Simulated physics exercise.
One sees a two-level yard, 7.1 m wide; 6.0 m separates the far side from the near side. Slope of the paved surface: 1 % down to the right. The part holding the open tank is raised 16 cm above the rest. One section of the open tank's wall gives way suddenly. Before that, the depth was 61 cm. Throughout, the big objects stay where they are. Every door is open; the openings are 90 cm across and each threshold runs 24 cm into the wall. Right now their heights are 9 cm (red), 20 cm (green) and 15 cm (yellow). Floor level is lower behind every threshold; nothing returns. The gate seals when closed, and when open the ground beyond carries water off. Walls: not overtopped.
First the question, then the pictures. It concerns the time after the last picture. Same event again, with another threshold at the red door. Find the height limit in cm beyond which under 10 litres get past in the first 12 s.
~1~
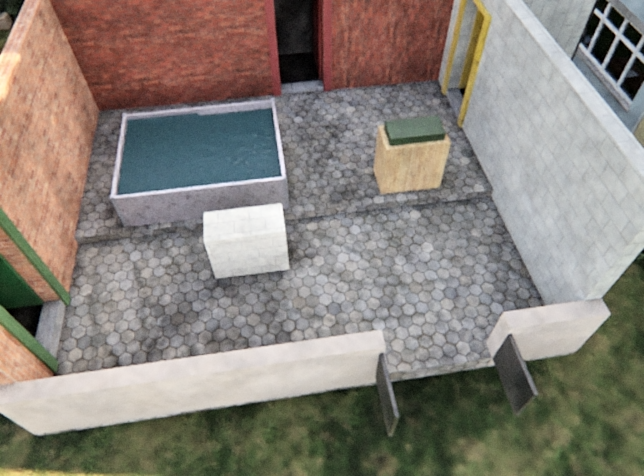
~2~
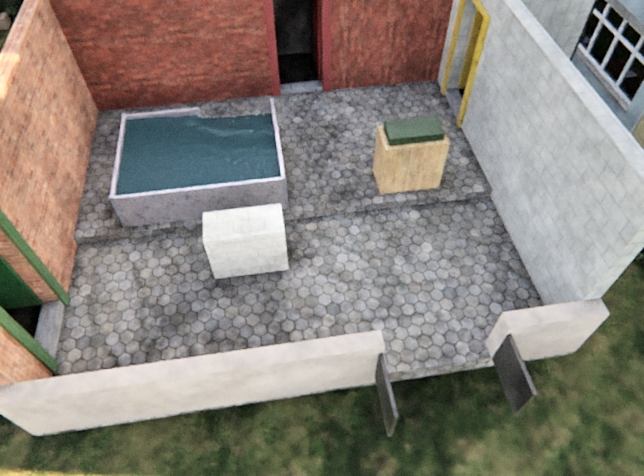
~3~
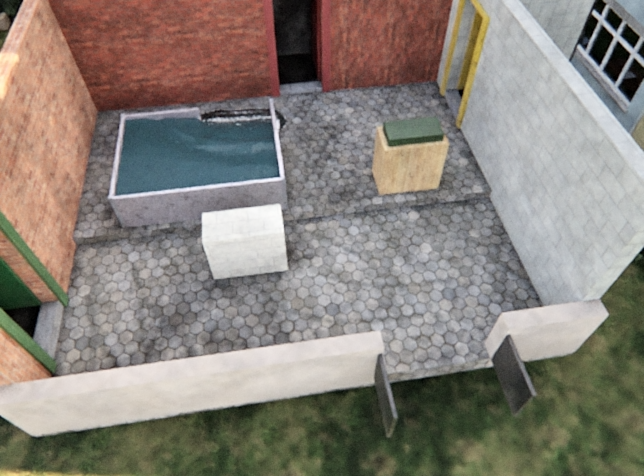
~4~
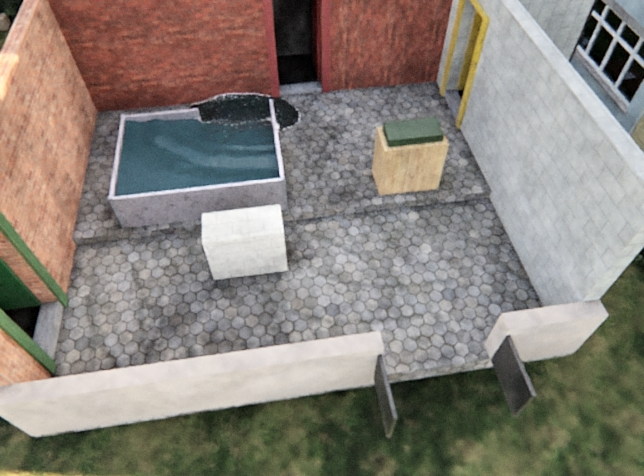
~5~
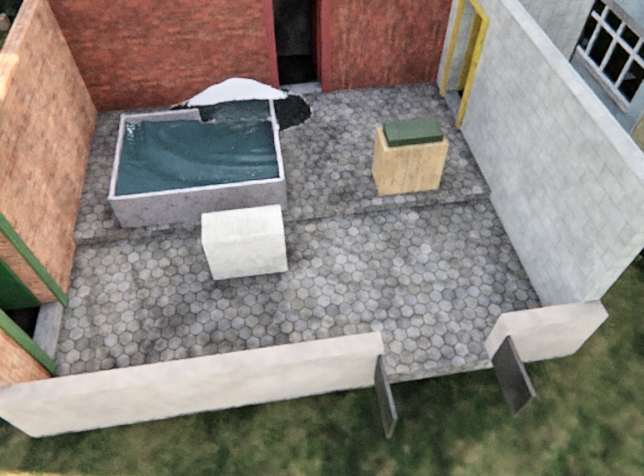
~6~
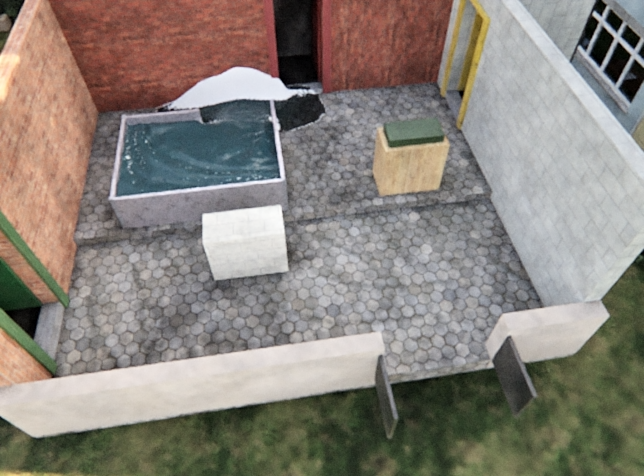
The limit sits near 27 cm.
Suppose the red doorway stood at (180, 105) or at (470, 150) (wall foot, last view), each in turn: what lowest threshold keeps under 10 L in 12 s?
Roughly 18 cm for the first and 15 cm for the second.
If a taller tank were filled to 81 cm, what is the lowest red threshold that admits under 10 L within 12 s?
I'd go with near 37 cm then.
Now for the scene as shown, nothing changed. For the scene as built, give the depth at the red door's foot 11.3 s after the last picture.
The depth there is around 7.0 cm.
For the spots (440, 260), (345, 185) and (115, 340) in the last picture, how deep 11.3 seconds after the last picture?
Around 6 cm, 1 cm and 4 cm.
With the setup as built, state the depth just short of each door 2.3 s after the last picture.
Before red it's 18 cm, before green 0 cm, before yellow 26 cm.
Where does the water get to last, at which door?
That's the green one.
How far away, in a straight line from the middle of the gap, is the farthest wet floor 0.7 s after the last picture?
The front sits around 3.4 m out.
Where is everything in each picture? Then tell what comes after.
In the first frame, the open tank at (201, 148) is whole and still, 61 cm deep; the red door at (301, 49) is dry.
In the second frame, water pours out on the far side and has run 0.3 m, to a hidden place; about 9 cm deep outside, 61 cm at the back.
In the third frame, the front is at a hidden place, 0.8 m from the gap on the far side; 1.0 m2 of floor is wet, 61 cm left at the back.
In the fourth frame, the front is at (197, 104), 1.1 m from the gap on the far side; 2.1 m2 of floor is wet, 61 cm left at the back.
In the fifth frame, the front is at (296, 96), 1.3 m from the gap on the far side; 2.6 m2 of floor is wet, 60 cm left at the back.
In the sixth frame, water pours out on the far side and has run 1.5 m, to (314, 94); about 11 cm deep outside, 54 cm at the back; water is at the red door at (300, 51).
Then, 0.7 s after the last picture water covers 15 % of the floor, deepest (50 cm) near (251, 105); 23 cm at the red door, 14 litres in over its 9 cm threshold.
Then, 2.3 s after the last picture water covers 40 % of the floor, deepest (34 cm) near (117, 112); 18 cm at the red door, 110 litres in over its 9 cm threshold.
Then, 11.3 s after the last picture water covers 95 % of the floor, deepest (16 cm) near (542, 335); 7 cm at the red door, 178 litres in over its 9 cm threshold.
At the red door as built, the water peaked near 24 cm, 1.1 s after the last picture.
With a threshold of 23 cm, 22 litres would have come in within the 12 s; with 31 cm, 3 litres. So under 10 litres takes about 27 cm.
